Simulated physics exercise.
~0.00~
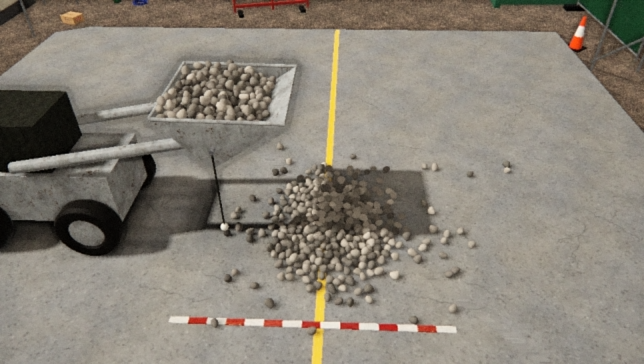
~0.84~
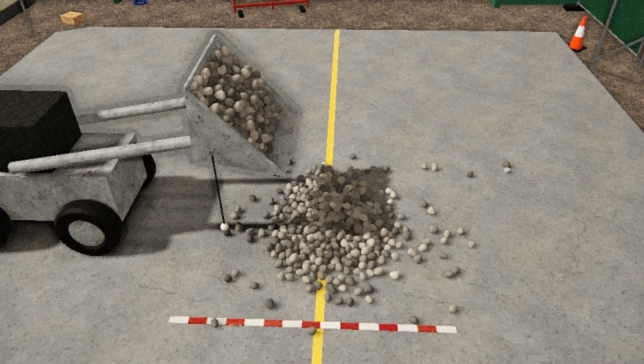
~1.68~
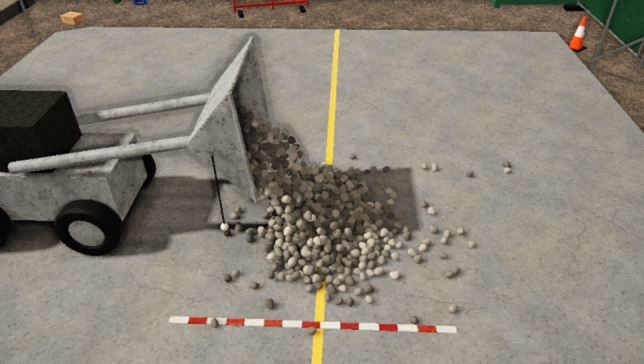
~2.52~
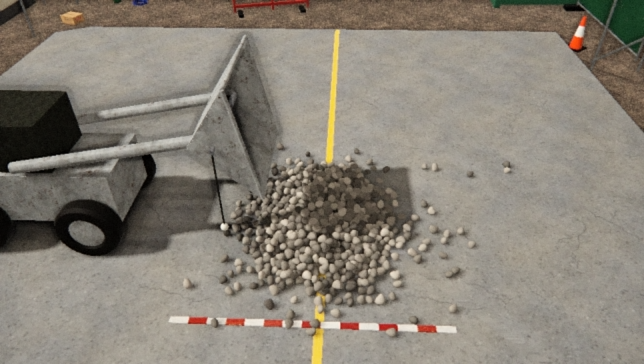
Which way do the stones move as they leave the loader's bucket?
They move to the right as they pour down, away from the loader and onto the heap lying across the yellow line.
